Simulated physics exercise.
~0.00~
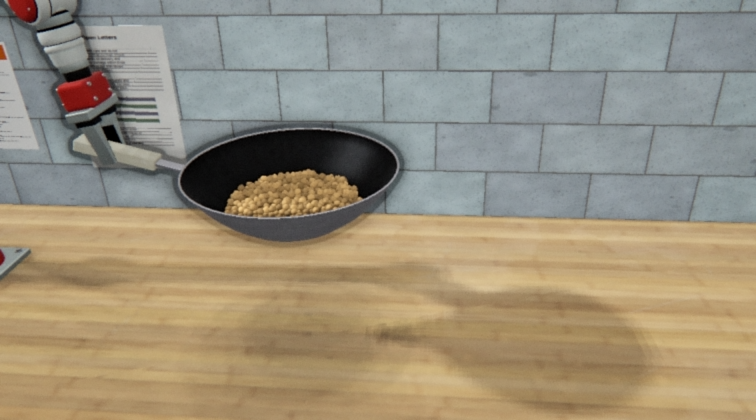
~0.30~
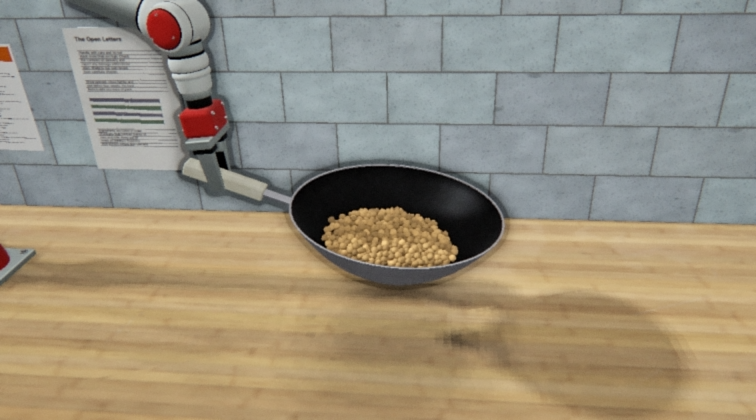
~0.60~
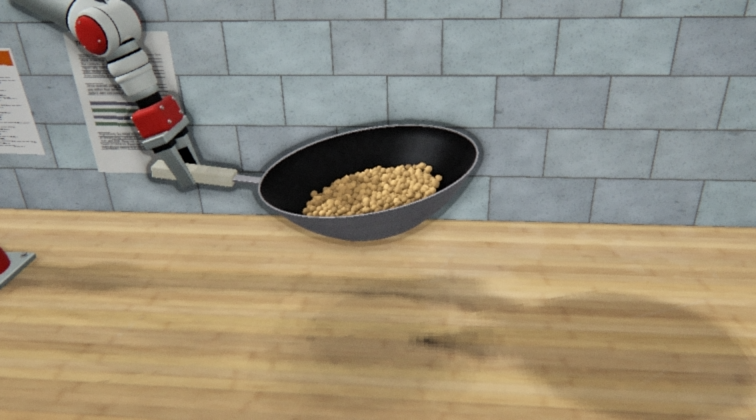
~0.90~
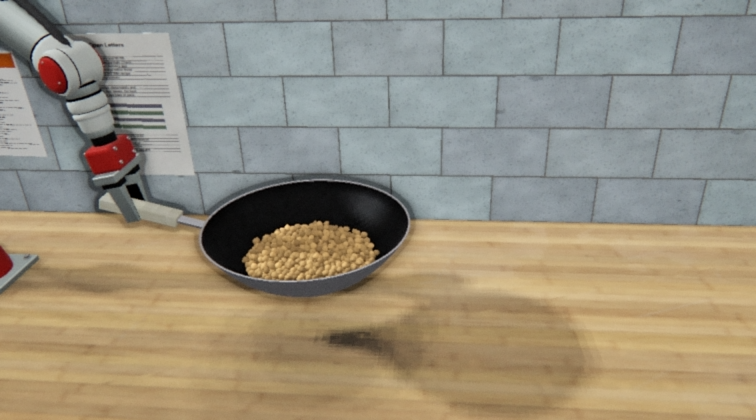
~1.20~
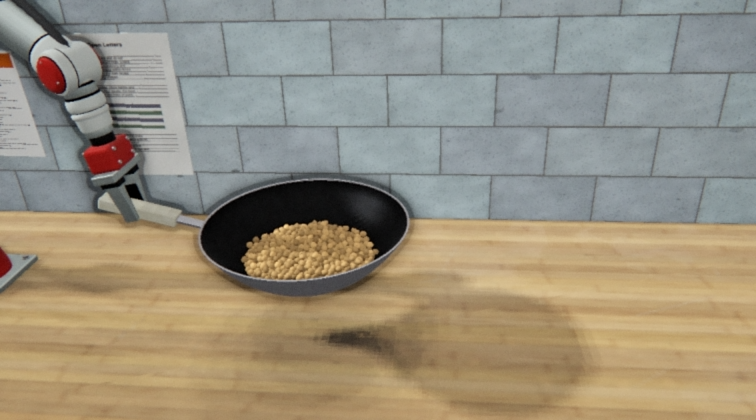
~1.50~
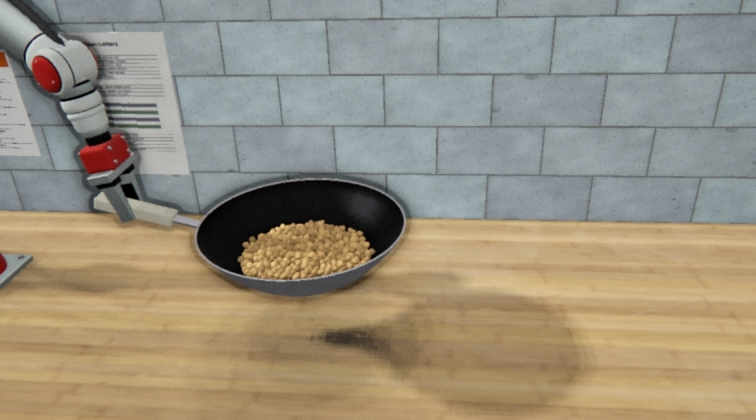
To begin with, a red, white and grey robot arm grips the handle of a dark wok, holding it above a wooden counter before a grey-blue brick wall, with a mound of dried chickpeas inside. The arm swings the wok to the right, keeping it roughly upright. It then draws the wok up and slightly left, tipping it so that the chickpeas sit in a slanted heap. Next it carries the wok left and down, levelling it again. Finally the wok hangs almost still above the counter, the chickpeas heaped inside and none visible on the wood.
